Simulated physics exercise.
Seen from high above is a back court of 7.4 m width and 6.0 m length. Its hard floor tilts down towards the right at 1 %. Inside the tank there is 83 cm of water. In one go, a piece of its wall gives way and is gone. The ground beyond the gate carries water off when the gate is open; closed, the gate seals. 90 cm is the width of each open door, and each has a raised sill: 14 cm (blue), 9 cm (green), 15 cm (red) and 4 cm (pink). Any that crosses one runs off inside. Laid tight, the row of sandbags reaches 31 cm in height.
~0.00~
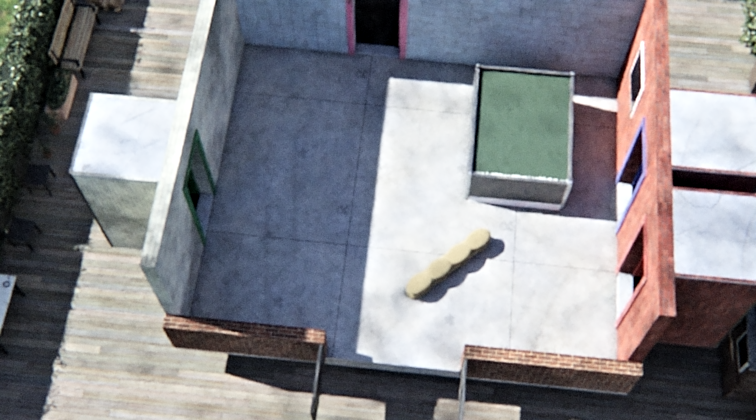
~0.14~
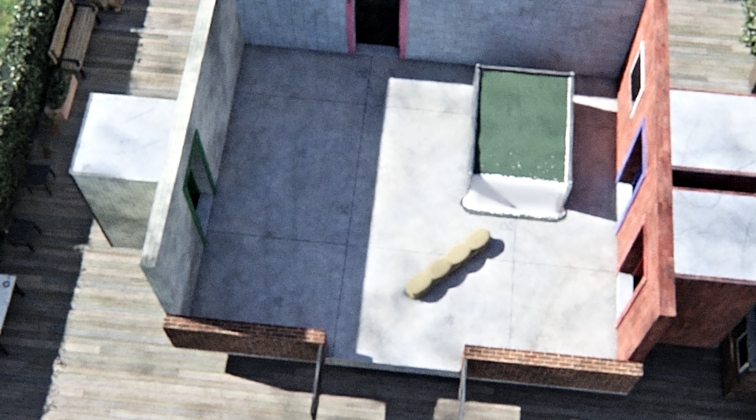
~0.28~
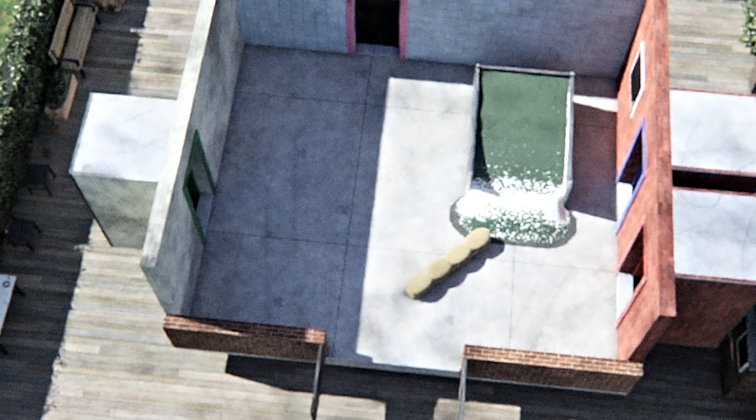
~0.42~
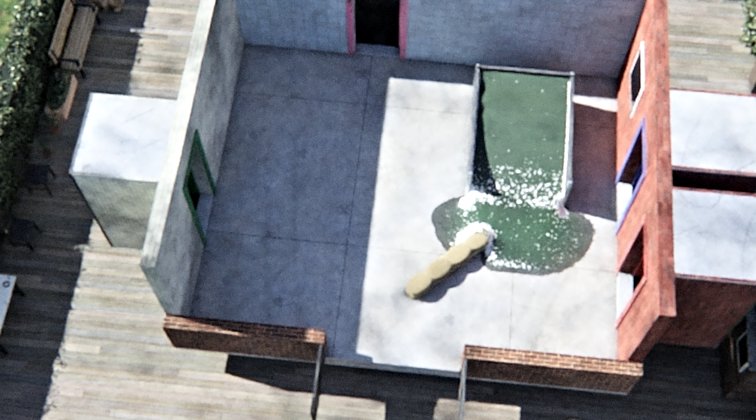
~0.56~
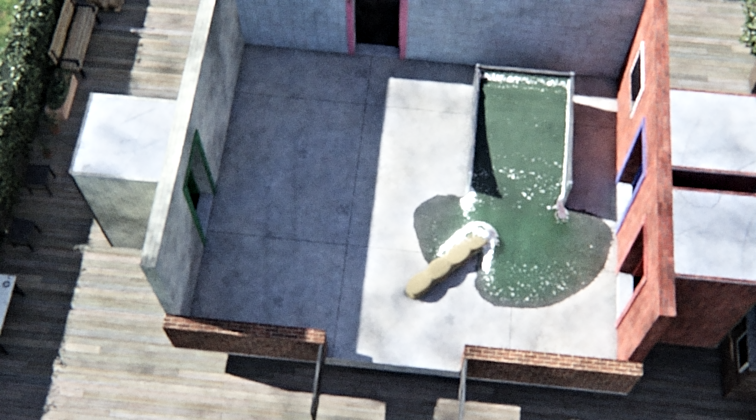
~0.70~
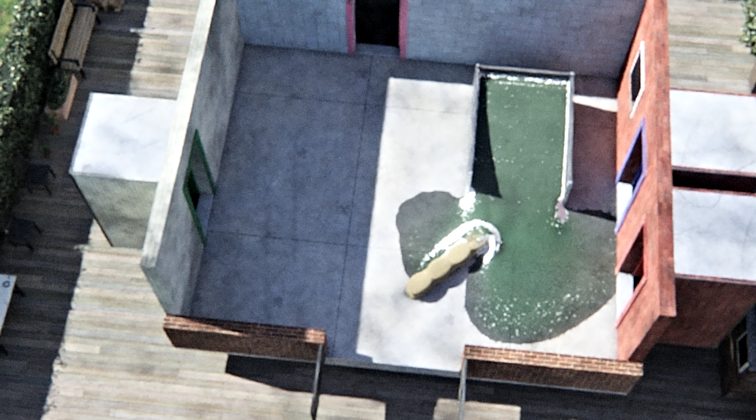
At the start, a green-topped tank stands whole in a walled court, near a short row of pale sandbags. Its near side gives way and green water pours out in white froth, spreading across the floor, then curling around the sandbags and widening into a large pool towards the front wall.
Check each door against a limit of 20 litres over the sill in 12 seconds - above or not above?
Check: Blue door not above; green door not above; red door above; pink door above.
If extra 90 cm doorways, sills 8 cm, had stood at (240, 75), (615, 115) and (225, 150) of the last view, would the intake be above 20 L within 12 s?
In sequence the answers are less than that, more than that and less than that.
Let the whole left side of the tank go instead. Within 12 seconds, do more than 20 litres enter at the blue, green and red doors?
Door by door - blue: Within bounds, green: Out of bounds, red: Within bounds.
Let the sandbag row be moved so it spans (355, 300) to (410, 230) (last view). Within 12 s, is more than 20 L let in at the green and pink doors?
At the green door the limit is not reached, and at the pink door it is not reached.
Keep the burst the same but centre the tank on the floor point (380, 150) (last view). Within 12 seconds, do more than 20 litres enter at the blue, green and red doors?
Checking each door against the limit: Blue does not exceed it, green does not exceed it, red does not exceed it.
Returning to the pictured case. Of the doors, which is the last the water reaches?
Pink.
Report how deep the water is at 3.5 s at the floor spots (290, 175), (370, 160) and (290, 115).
1, 0 and 0 cm, respectively.
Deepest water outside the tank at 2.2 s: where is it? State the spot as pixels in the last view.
Location: Approx. (606, 373).
After 1.4 s water covers 30 % of the floor and is deepest (50 cm) near (606, 373); blue door 2 cm at the sill, 0 L in, green door not reached, red door 17 cm at the sill, 0 L in, pink door not reached.
After 2.2 s water covers 45 % of the floor and is deepest (52 cm) near (606, 373); blue door 1 cm at the sill, 0 L in, green door not reached, red door 24 cm at the sill, 7 L in, pink door not reached.
After 3.5 s water covers 55 % of the floor and is deepest (28 cm) near (617, 286); blue door 8 cm at the sill, 0 L in, green door 8 cm at the sill, 0 L in, red door 26 cm at the sill, 104 L in, pink door not reached.
After 7.0 s water covers 85 % of the floor and is deepest (16 cm) near (617, 129); blue door 11 cm at the sill, 0 L in, green door 7 cm at the sill, 1 L in, red door 11 cm at the sill, 143 L in, pink door not reached.
After 12.0 s water covers 95 % of the floor and is deepest (12 cm) near (457, 242); blue door 7 cm at the sill, 0 L in, green door 1 cm at the sill, 1 L in, red door 8 cm at the sill, 143 L in, pink door 8 cm at the sill, 62 L in.
